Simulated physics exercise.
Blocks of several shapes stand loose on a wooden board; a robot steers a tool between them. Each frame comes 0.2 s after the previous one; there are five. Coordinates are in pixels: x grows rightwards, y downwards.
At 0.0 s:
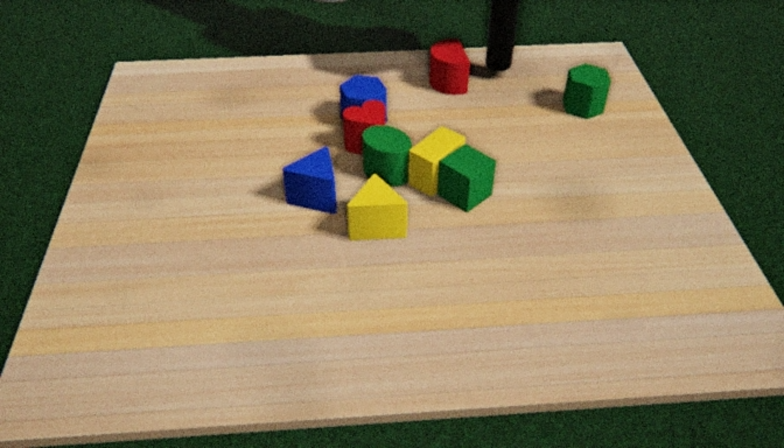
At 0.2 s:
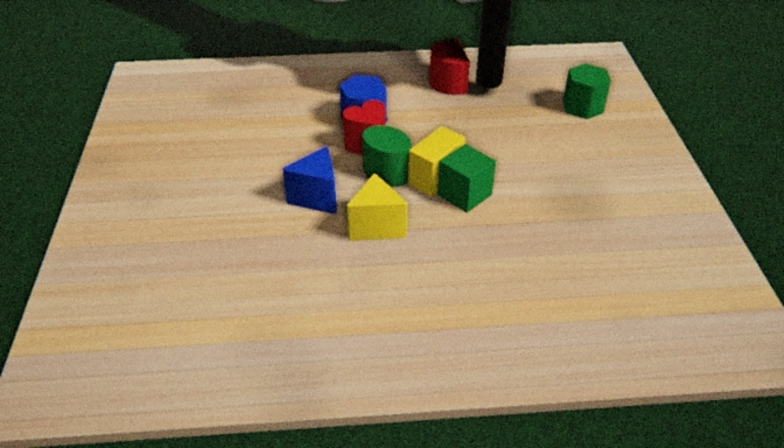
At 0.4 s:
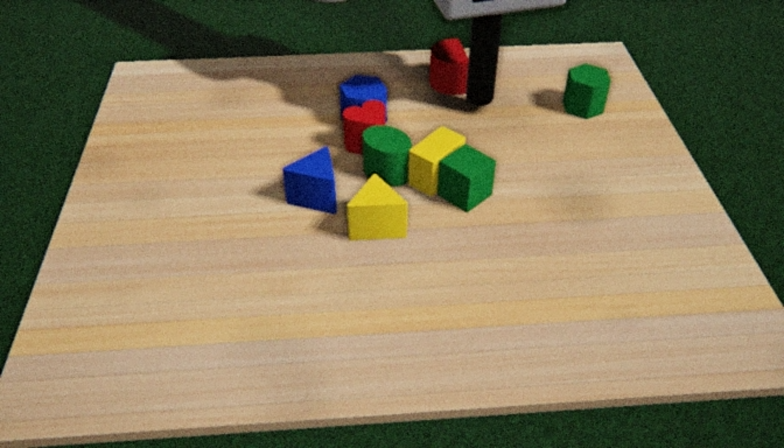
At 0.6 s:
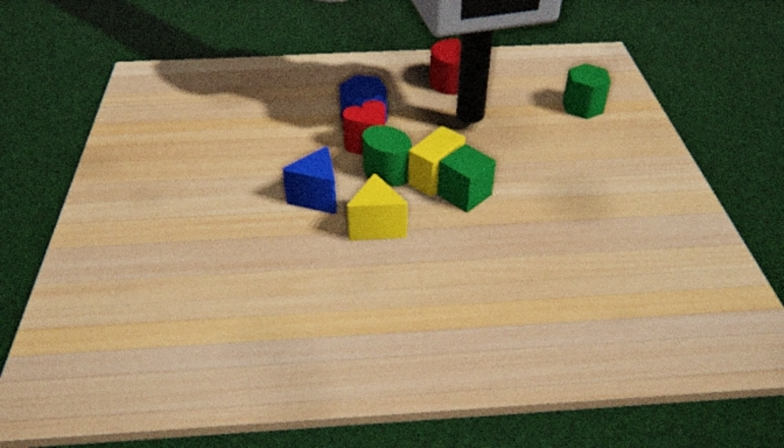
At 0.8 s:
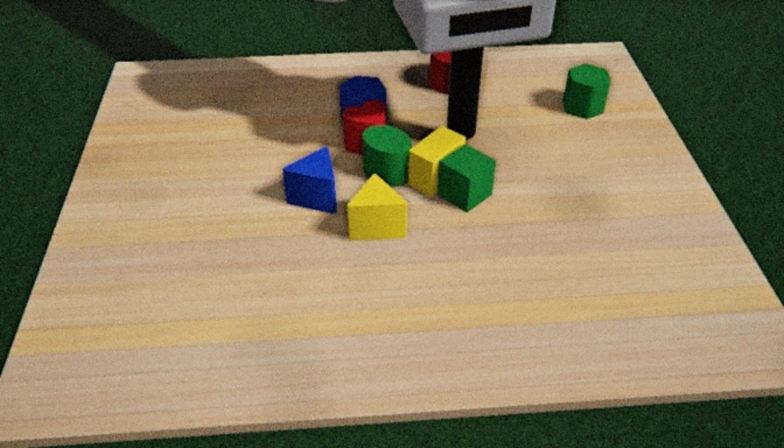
A pale wooden board with faint stripes fills most of the view, seen from above at an angle against dark green. Blue, red, green and yellow blocks cluster above its middle, with a yellow triangular one in front, a red one near the far edge and a green one at right. A black tool slides steadily nearer and slightly left, its grey mount coming into view, while the blocks and camera stay still.
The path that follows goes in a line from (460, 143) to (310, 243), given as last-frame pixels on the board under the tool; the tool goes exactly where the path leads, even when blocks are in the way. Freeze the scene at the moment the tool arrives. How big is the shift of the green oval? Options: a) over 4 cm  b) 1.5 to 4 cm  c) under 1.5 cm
Letter b.
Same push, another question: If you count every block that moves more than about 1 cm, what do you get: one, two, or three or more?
Number moved: 3+.
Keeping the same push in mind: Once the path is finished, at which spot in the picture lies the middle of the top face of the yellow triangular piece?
Its top middle is near (367, 209).
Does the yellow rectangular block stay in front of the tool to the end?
My answer is no.
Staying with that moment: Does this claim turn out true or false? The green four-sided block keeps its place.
My answer: True.
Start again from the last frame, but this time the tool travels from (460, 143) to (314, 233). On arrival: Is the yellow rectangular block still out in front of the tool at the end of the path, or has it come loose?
The tool moves past it.
On the path given first. One third of the way, tool (415, 163); green oval (377, 141), turned 15° clockwise; yellow rectangular block (420, 166), turned 35° anticlockwise.
Two thirds of the way, tool (364, 197); yellow triangular piece (374, 201), turned 25° anticlockwise; green oval (351, 146), turned 75° clockwise; yellow rectangular block (414, 181), turned 85° anticlockwise.
At the end, tool (309, 233); blue triangular piece (309, 165); yellow triangular piece (367, 209), turned 75° anticlockwise; green oval (351, 146), turned 75° clockwise; yellow rectangular block (414, 181), turned 85° anticlockwise; green four-sided block not moved.
